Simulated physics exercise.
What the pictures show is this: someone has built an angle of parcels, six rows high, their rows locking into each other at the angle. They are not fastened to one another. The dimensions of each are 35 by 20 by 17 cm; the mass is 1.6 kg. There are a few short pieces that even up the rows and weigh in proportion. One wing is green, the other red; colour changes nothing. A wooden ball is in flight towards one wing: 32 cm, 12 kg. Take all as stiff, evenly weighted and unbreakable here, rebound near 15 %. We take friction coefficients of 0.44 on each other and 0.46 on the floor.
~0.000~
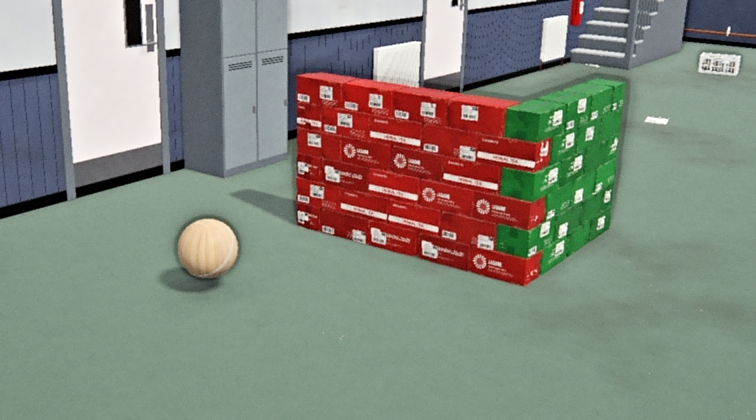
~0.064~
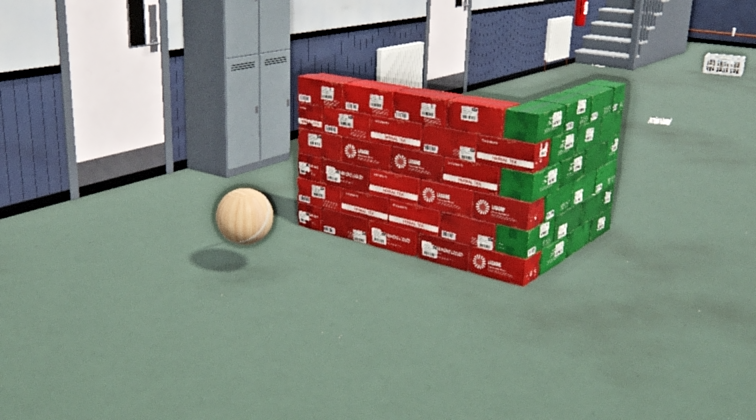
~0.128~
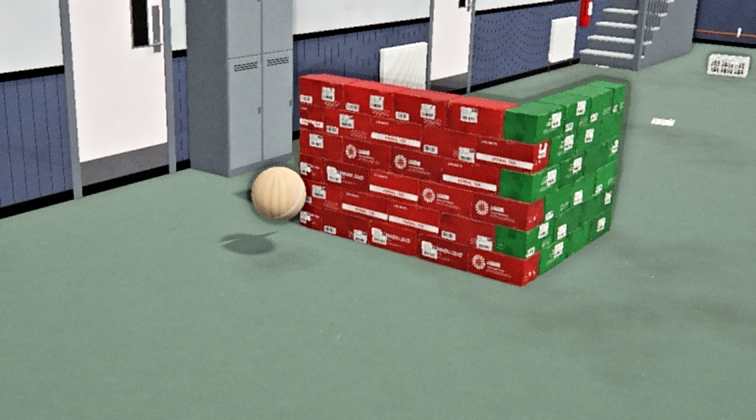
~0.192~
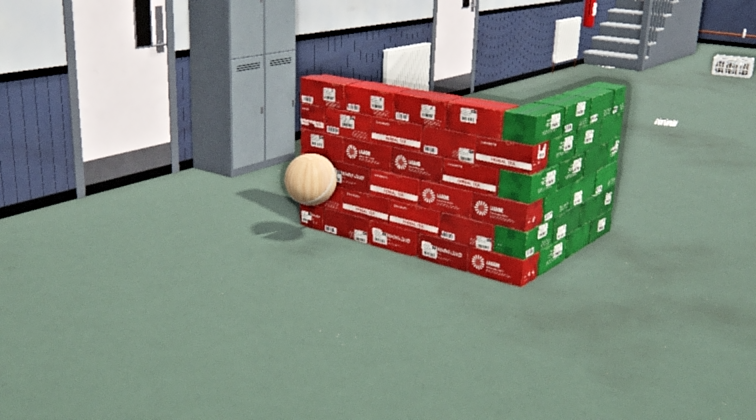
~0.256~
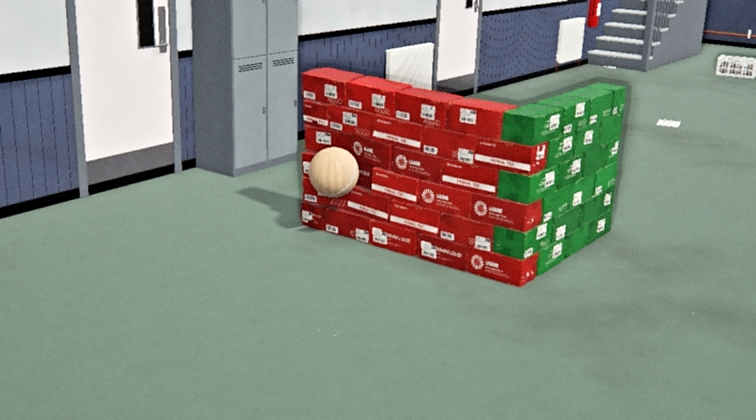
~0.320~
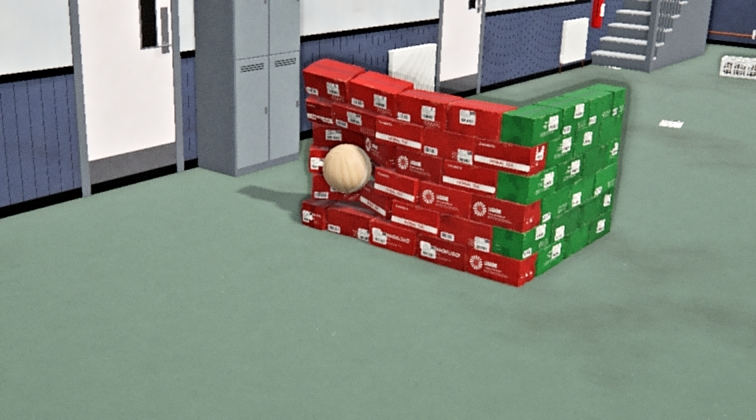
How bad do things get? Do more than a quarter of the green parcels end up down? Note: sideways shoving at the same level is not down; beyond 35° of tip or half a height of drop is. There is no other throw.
No, fewer than that.
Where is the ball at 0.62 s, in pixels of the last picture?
(390, 192), more or less.
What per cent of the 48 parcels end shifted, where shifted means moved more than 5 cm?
Displaced: 35 %.
By 0.62 s, ball still moving; none of the 21 green parcels down (7 of 48 in all colours); top green parcel unmoved; top red parcel tilted 5°.
By 1.18 s, ball still moving; none of the 21 green parcels down (15 of 48 in all colours); top green parcel unmoved; top red parcel tilted 44°, 17 cm lower.
When it is over (2.6 s), ball rolling away; none of the 21 green parcels down (16 of 48 in all colours); top green parcel unmoved; top red parcel on its side. That is 0 per cent. In pixels of the last frame, middles, top green parcel near (533, 125), top red parcel near (572, 210).
